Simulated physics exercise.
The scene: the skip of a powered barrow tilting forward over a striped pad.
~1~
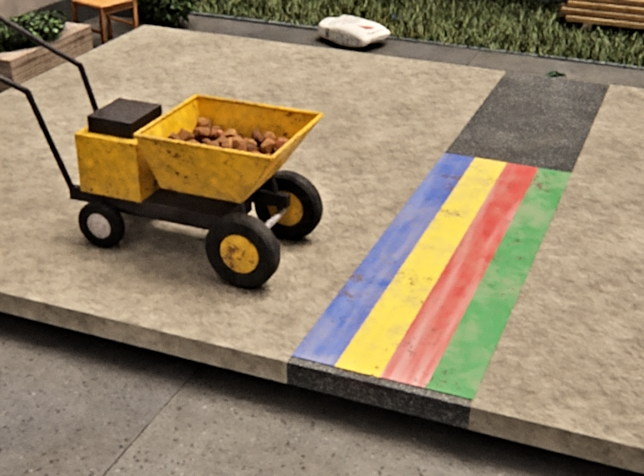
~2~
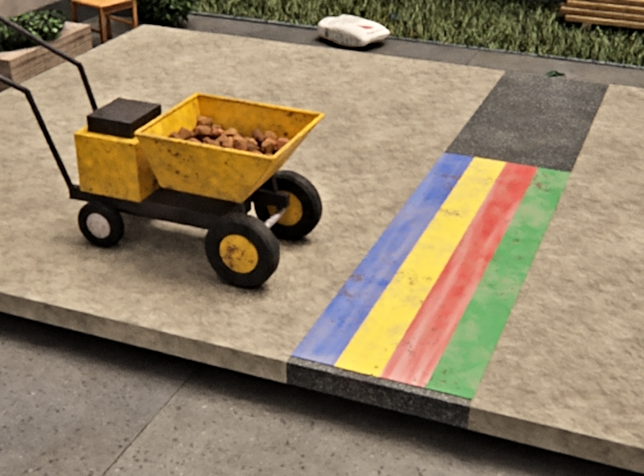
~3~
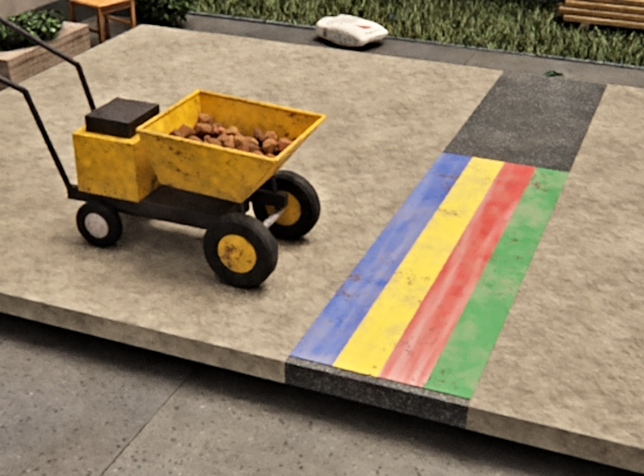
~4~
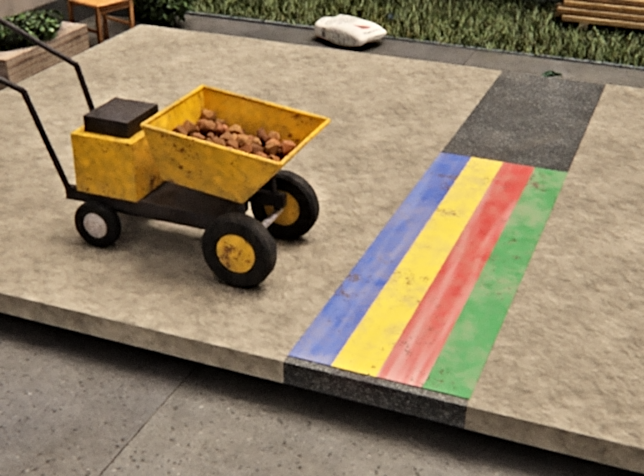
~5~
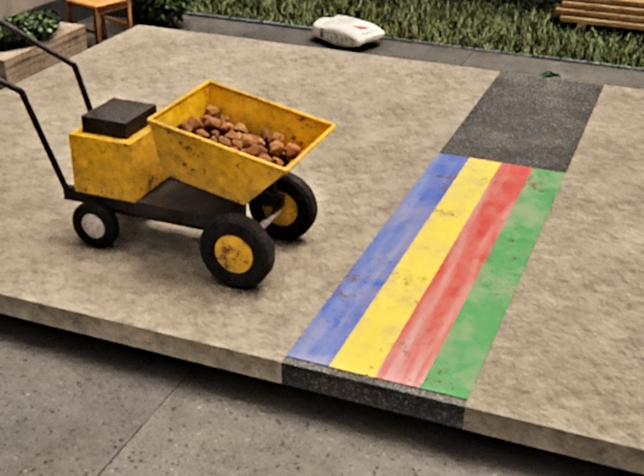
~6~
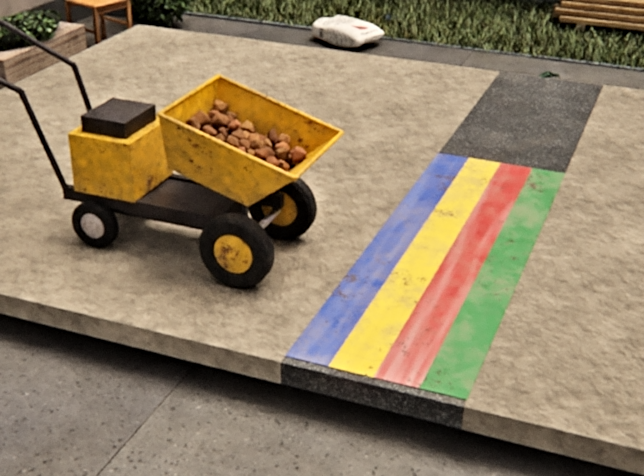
The yellow skip of a small four-wheeled powered barrow, loaded with brown clods, sits level at first on a pale slab, seen from above at an angle. To its right lies a pad striped blue, yellow, red and green, with dark grey ends, and grass and a whitish object lie behind. The skip tilts slowly forward to the right, its back rising from the black chassis, while the view shifts very slightly.
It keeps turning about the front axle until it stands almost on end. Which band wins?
The yellow one gets the largest share.
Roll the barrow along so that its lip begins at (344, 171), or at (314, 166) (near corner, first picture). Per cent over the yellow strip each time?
Roughly 0 per cent, and 20 per cent.
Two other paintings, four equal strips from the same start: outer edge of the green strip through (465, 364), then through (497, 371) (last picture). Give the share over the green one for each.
First some 0, then 0 per cent.
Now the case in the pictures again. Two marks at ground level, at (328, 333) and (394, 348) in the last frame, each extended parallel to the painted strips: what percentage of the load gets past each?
In turn 70 and 20 in a hundred.
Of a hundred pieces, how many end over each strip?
About: Blue strip 15, yellow strip 40, red strip 10, green strip 5 per cent.
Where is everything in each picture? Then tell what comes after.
The first picture shows lip of the skip at (272, 159), level; top of the load at (222, 145), clay clods; blue strip at (336, 329); yellow strip at (378, 339); red strip at (421, 348); green strip at (466, 359).
The second picture shows lip of the skip at (273, 159), level; top of the load at (222, 144).
The third picture shows lip of the skip at (275, 161), tipped barely; top of the load at (204, 148).
The fourth picture shows lip of the skip at (280, 165), tipped a little; top of the load at (212, 140).
The fifth picture shows lip of the skip at (286, 171), tipped a little; top of the load at (201, 136).
The sixth picture shows lip of the skip at (295, 179), tipped clearly; top of the load at (208, 133); blue strip at (329, 329); yellow strip at (372, 339); red strip at (415, 349); green strip at (460, 359).
Soon, skip tipped steeply; all in the skip.
A while on, skip tipped right over; most in the skip; a small part over the blue strip; a small part over the yellow strip; a stray few over the red strip.
Towards the end, skip tipped right over; about a third in the skip; a small part over the blue strip; about a third over the yellow strip; a small part over the red strip; a small part over the green strip.
Finally, skip tipped right over; about a third in the skip; a small part over the blue strip; about a third over the yellow strip; a small part over the red strip; a small part over the green strip; a stray few off the paint.
